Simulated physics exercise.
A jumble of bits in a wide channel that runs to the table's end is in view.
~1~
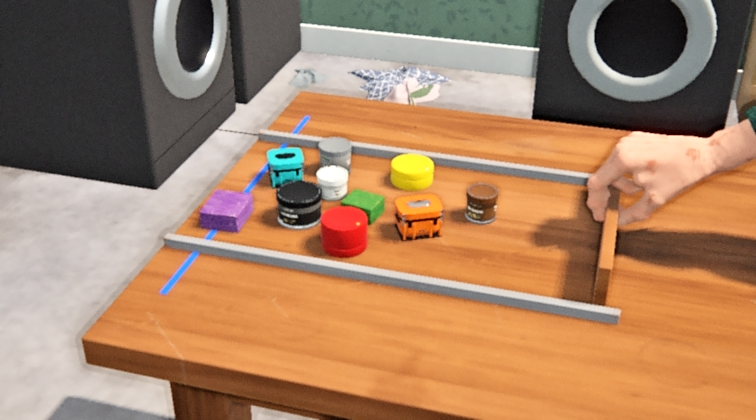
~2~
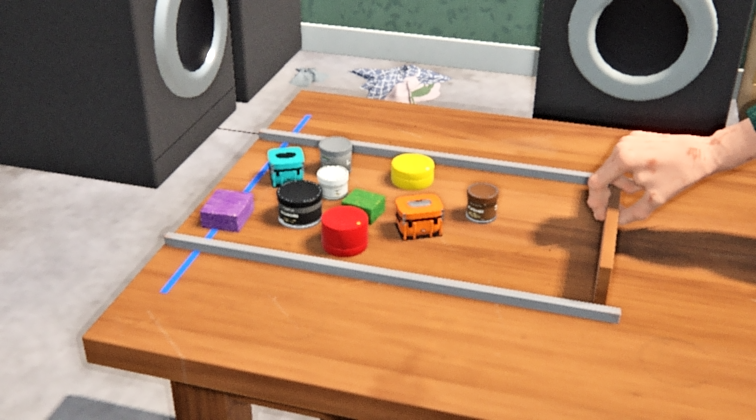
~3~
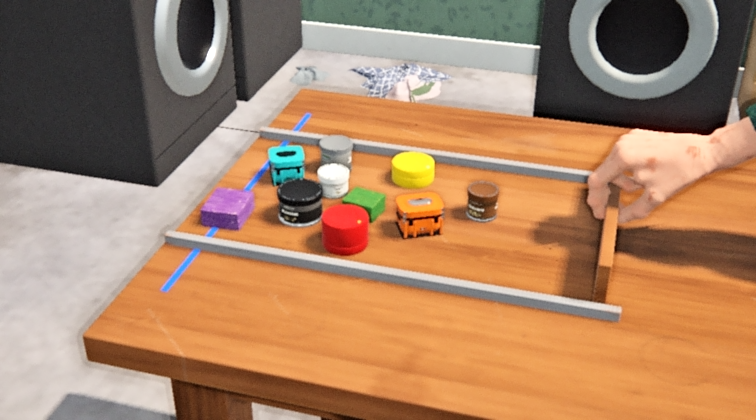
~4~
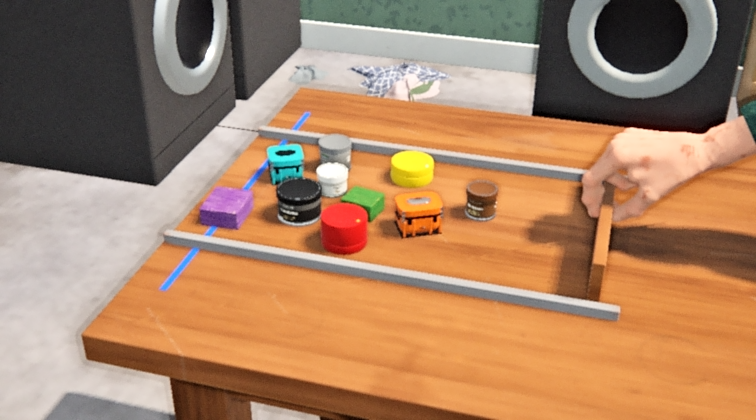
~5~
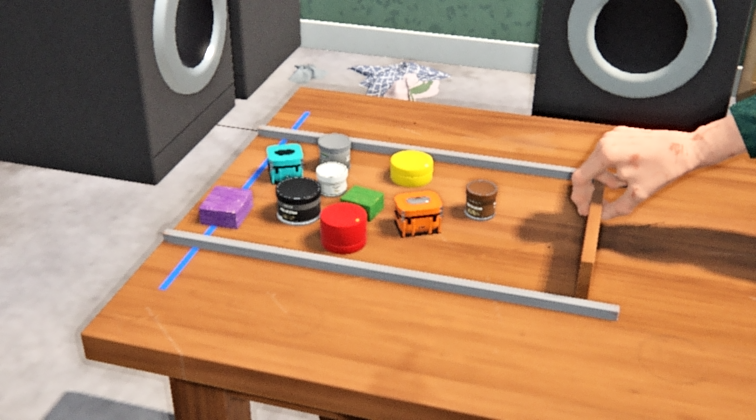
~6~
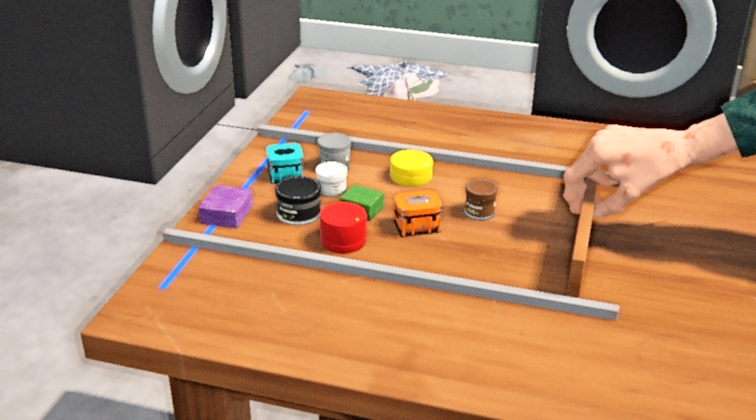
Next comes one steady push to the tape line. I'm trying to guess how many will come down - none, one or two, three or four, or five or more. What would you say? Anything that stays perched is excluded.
The push will most likely drop no fewer than five pieces.
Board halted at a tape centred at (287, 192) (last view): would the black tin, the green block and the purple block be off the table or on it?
First the black tin, which stays on top, then the green block, which stays on top, and the purple block, which leaves the top.
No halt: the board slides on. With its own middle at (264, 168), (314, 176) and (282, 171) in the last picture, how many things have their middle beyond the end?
Counts by place: 4 / 0 / 1.
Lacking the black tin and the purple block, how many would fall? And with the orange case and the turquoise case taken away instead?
I'd say 4 the first time and 4 the second time.
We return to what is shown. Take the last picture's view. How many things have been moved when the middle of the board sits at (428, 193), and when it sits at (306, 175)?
I make it 3 at the first spot and 10 at the other.
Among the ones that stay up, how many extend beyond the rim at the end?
Expected count: 4.
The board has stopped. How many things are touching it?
The number is 4.
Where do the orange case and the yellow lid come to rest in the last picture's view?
The orange case settles near (213, 181); as for the yellow lid, near (256, 141).
Soon after, none off yet; purple block at rest near (226, 206); turquoise case at rest near (285, 163); black tin at rest near (299, 200).
After that, none off yet; purple block displaced about its own width near (189, 208); turquoise case displaced about its own width near (249, 159); black tin displaced about its own width near (229, 193).
In the end, the number that fall off is five or more; gone, green block, grey tin, black tin, turquoise case and purple block.
